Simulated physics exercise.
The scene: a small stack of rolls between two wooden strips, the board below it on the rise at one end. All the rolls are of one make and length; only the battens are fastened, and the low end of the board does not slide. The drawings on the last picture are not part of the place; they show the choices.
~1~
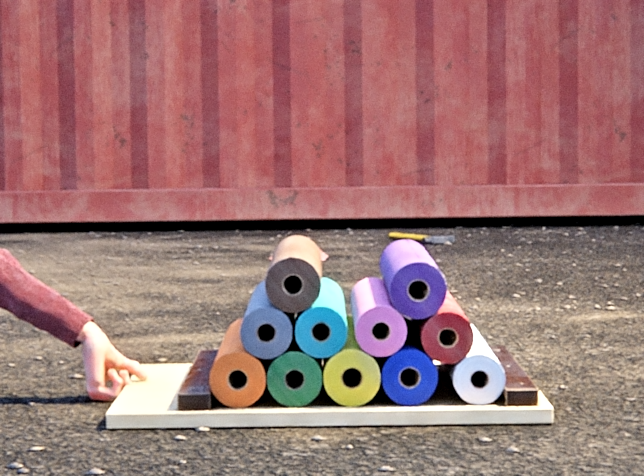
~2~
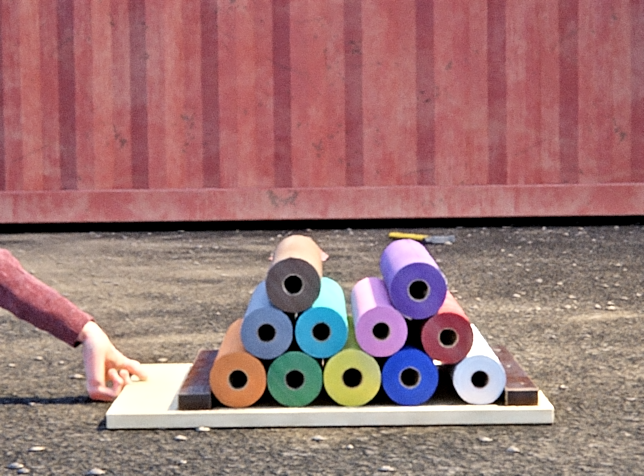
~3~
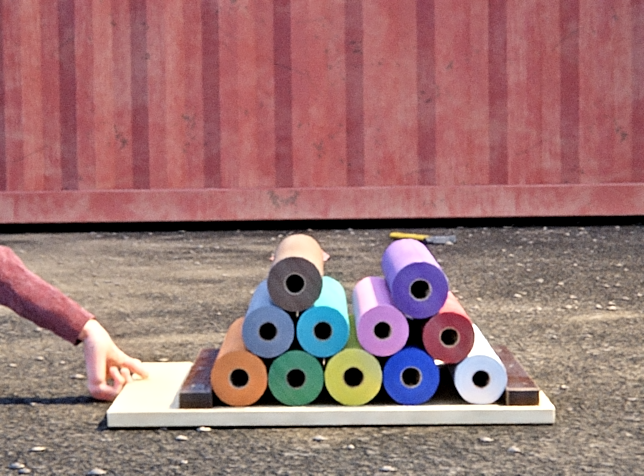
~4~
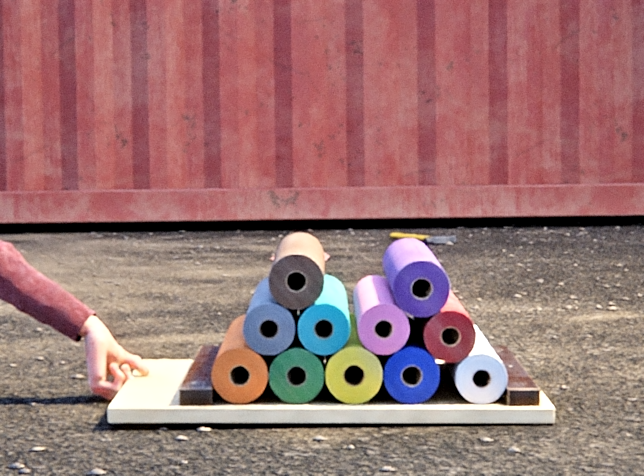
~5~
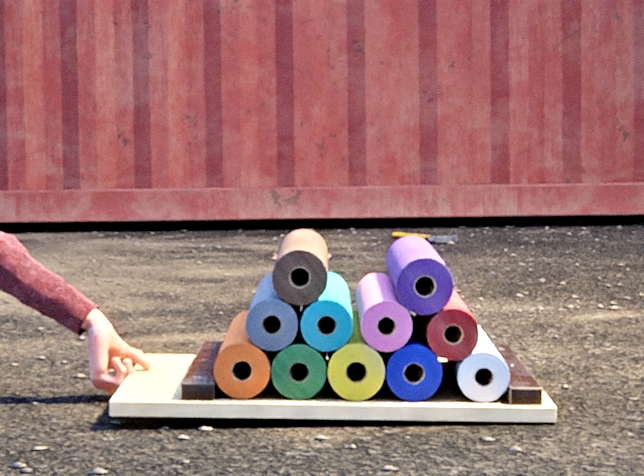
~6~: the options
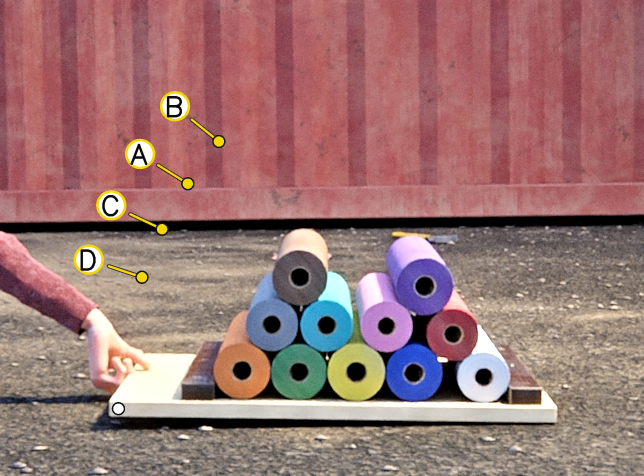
To begin with, coloured rolls sit stacked on a pale board between two dark wooden strips, before a red ribbed wall, with a hand at the board's left end. The hand then raises that end very slightly, and the rolls shift only a touch with the board, keeping their arrangement.
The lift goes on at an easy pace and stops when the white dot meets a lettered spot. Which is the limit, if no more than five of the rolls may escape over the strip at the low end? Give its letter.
The highest mark that will do is C.
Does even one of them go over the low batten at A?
Yes, at A.
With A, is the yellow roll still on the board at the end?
The yellow roll: Yes.
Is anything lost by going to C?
Yes.
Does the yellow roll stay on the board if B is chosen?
Yes.
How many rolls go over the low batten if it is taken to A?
At A the number is six.
On the marked copy, A at (188, 184); B at (219, 141); C at (162, 229); D at (142, 277); the white dot at (118, 409).
Following C. Soon after the start, board at 16°.
Later, board at 26°.
In the end, board at 26°, three over the low batten (red, purple, brown).
As for the rest, A six over the low batten; B six over the low batten; D three over the low batten (red, purple, brown).
